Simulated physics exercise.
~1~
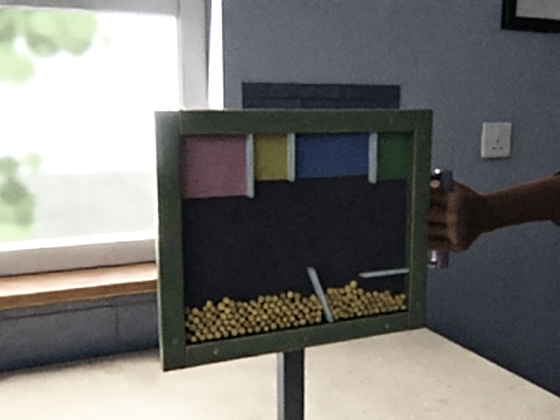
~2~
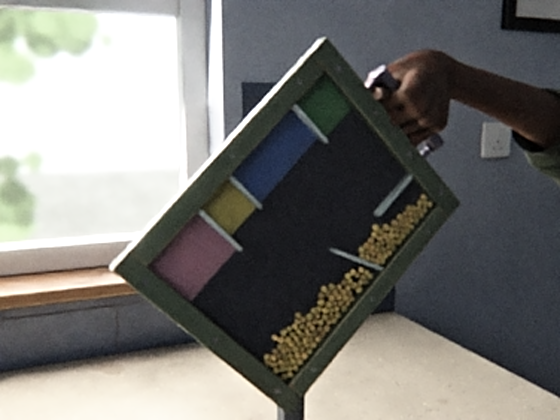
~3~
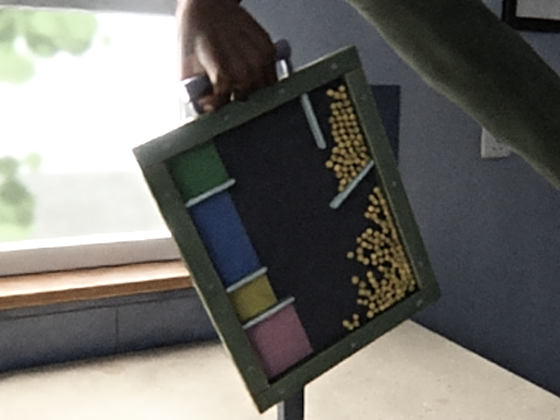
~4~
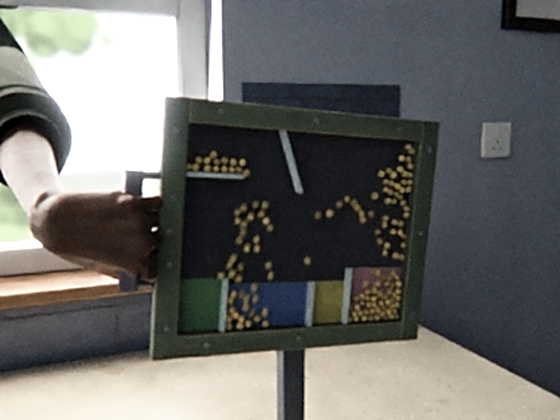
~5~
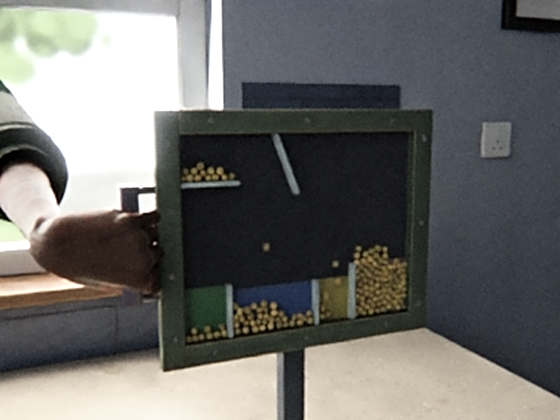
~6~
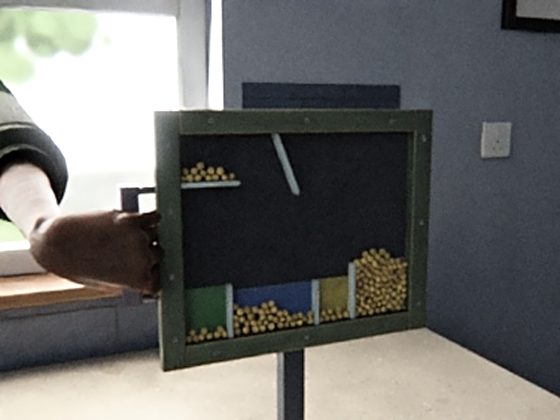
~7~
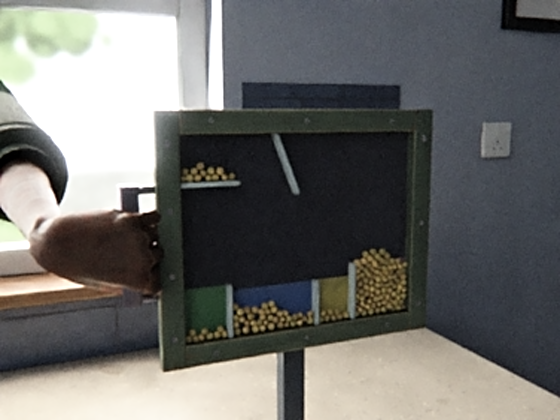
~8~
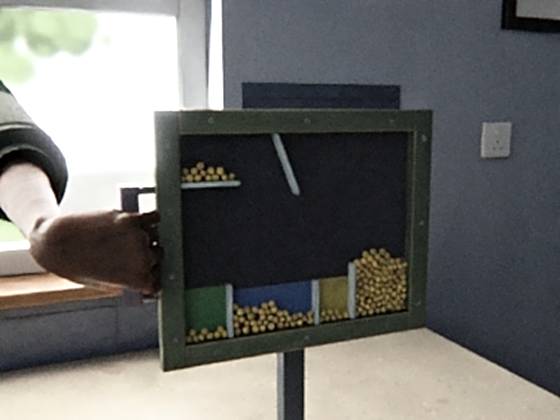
In a room beside a bright window, a hand turns a shallow framed box of dried chickpeas upside down, sending them sliding and falling into coloured pockets, where they settle, most heaped in pink at right, fewer in blue, few in green and yellow, some on an upper ledge.
